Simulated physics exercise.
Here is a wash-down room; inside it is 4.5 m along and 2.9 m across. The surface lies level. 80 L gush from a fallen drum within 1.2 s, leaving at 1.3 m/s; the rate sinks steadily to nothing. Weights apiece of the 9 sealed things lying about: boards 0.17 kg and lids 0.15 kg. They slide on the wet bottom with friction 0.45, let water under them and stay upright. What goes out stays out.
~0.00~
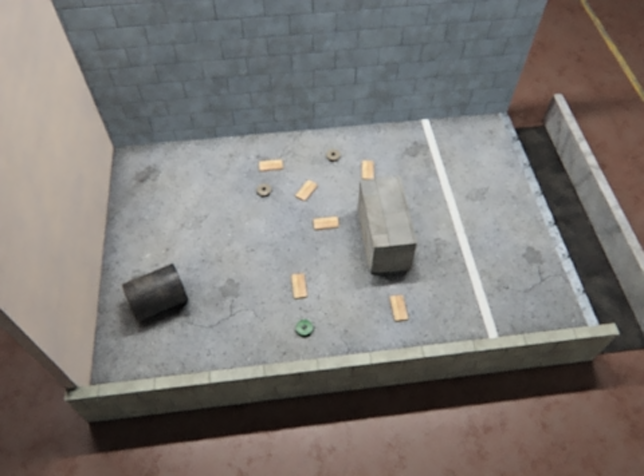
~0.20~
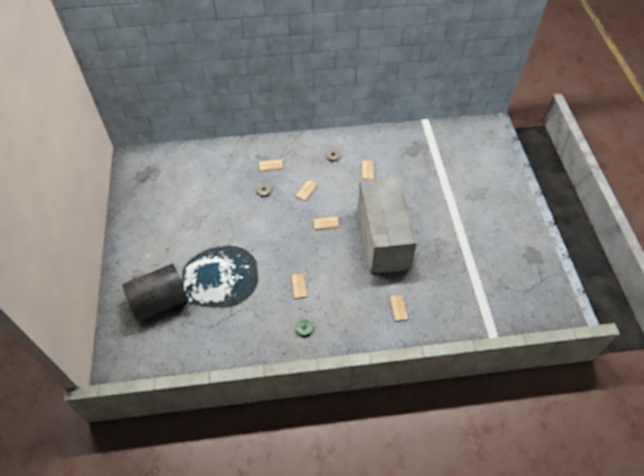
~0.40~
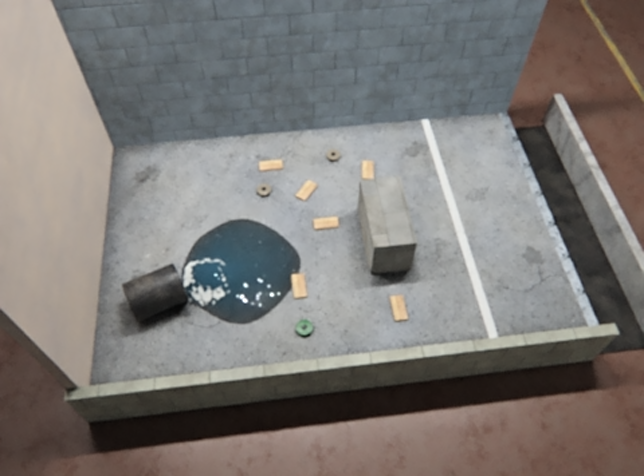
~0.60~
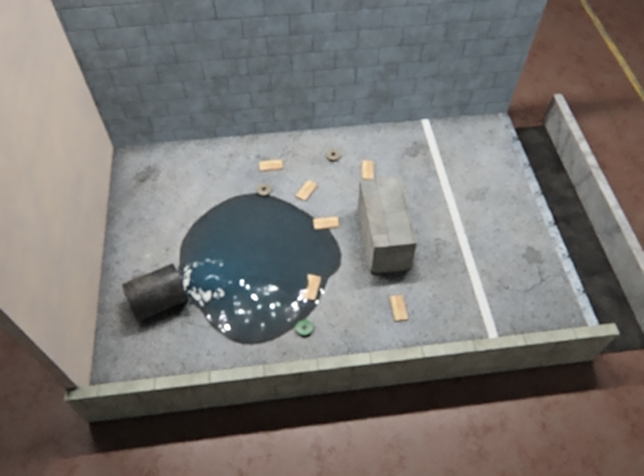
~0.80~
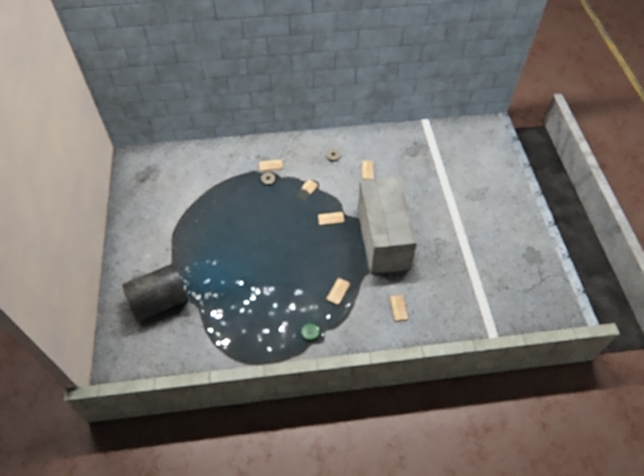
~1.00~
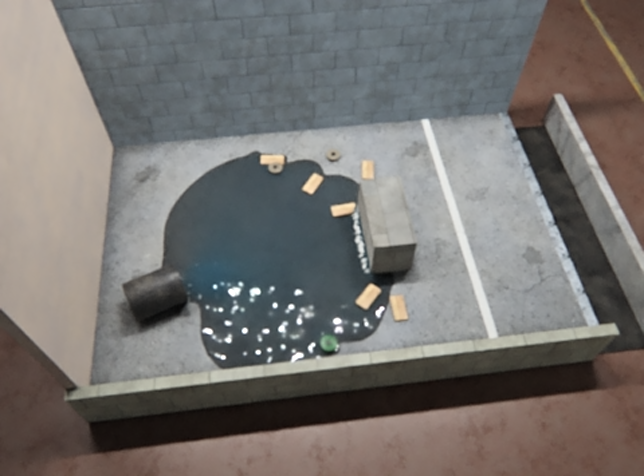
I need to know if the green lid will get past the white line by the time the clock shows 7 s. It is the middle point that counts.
Green lid gets past.
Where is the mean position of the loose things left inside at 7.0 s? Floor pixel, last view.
At about (434, 135).
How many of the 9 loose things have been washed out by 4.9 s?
6 of them.
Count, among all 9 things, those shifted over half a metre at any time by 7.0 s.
I count 9.
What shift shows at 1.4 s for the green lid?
About 60 cm.
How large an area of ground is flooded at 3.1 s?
Roughly 5.0 m2.
After 1.4 s the green lid is near (369, 353), 0.6 m from its start, afloat; 0 of 9 are over the mark; 5 afloat.
After 3.1 s the green lid is near (528, 312), 2.1 m from its start, afloat; 6 of 9 are over the mark; 7 afloat.
After 4.9 s the green lid has gone out; 8 of 9 are over the mark; 3 afloat.
After 7.0 s the green lid has gone out; 8 of 9 are over the mark; 0 afloat.
